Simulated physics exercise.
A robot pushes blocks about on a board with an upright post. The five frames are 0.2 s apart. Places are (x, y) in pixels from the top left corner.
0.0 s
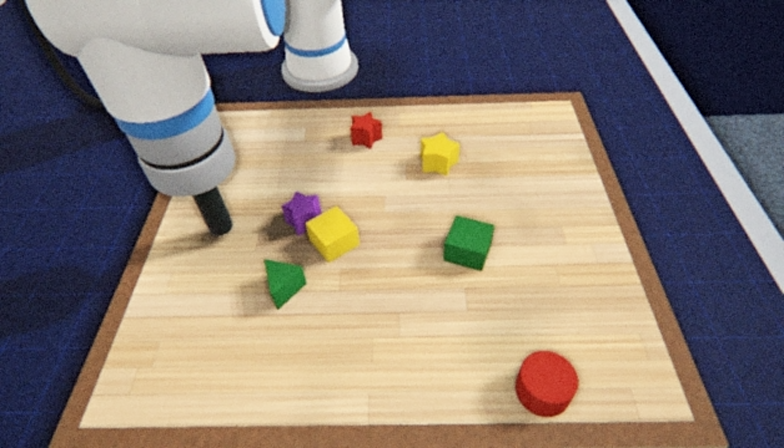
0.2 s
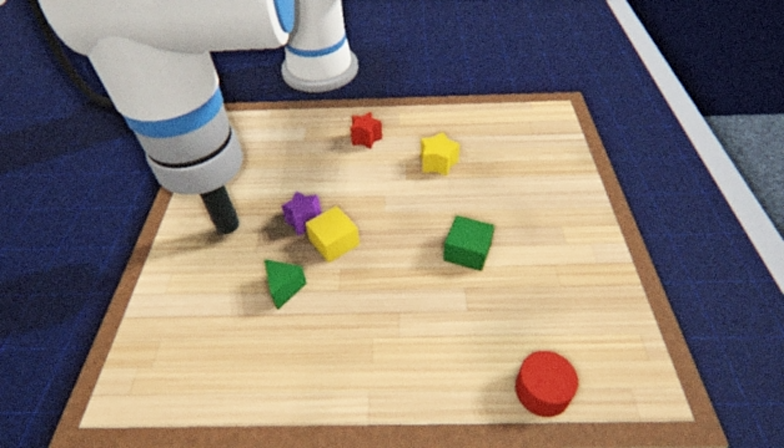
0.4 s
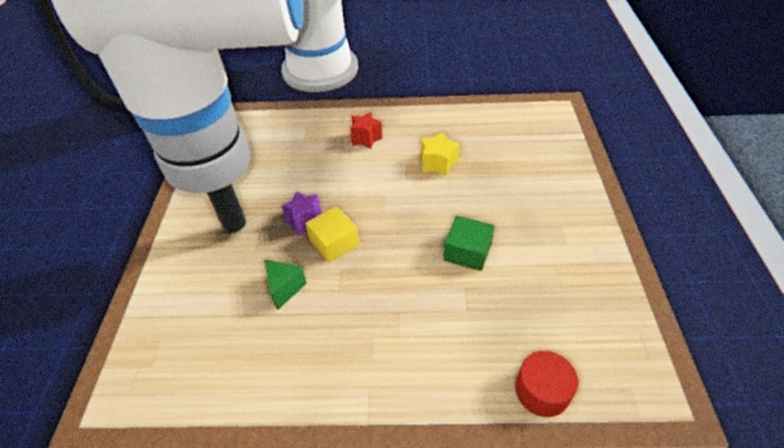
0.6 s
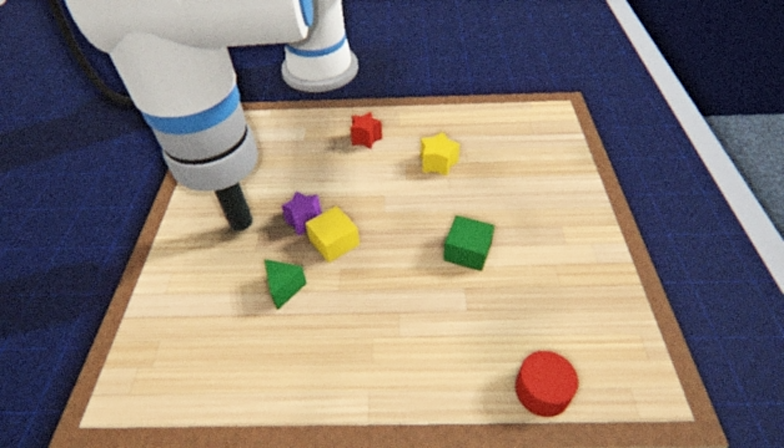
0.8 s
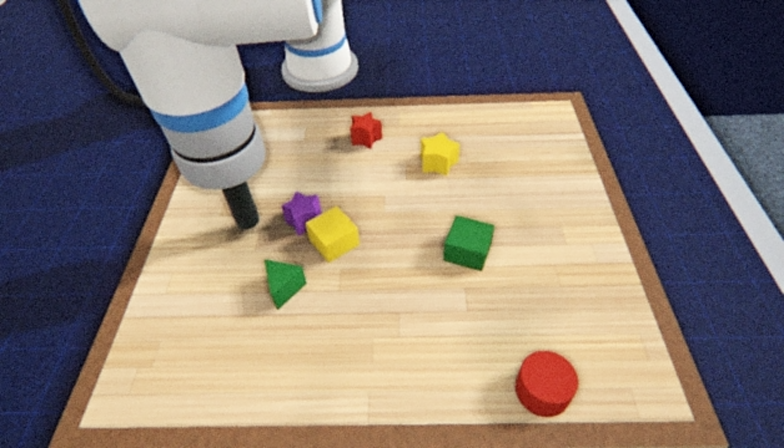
Robot arm with a black post inching right across a wooden board toward a purple star, coloured blocks all staying still.
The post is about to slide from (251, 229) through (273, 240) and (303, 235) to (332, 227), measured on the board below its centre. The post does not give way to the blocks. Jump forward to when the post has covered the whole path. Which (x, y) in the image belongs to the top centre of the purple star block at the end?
Its top middle: (317, 193).
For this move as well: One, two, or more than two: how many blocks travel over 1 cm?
Displaced: Two.
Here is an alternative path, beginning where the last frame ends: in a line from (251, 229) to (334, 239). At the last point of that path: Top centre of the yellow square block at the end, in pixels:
Its top middle is near (359, 231).
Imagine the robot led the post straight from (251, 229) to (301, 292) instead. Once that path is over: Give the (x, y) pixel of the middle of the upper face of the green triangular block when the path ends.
For the centre of its top, I'd go with (284, 298).
The first path, step by step. One third of the way, post at (271, 233); nothing pushed yet.
Two thirds of the way, post at (301, 227); purple star block at (309, 199), turned 35° anticlockwise.
At the end, post at (331, 220); green triangular block unmoved; purple star block at (317, 193), turned 75° anticlockwise; yellow square block at (344, 229).
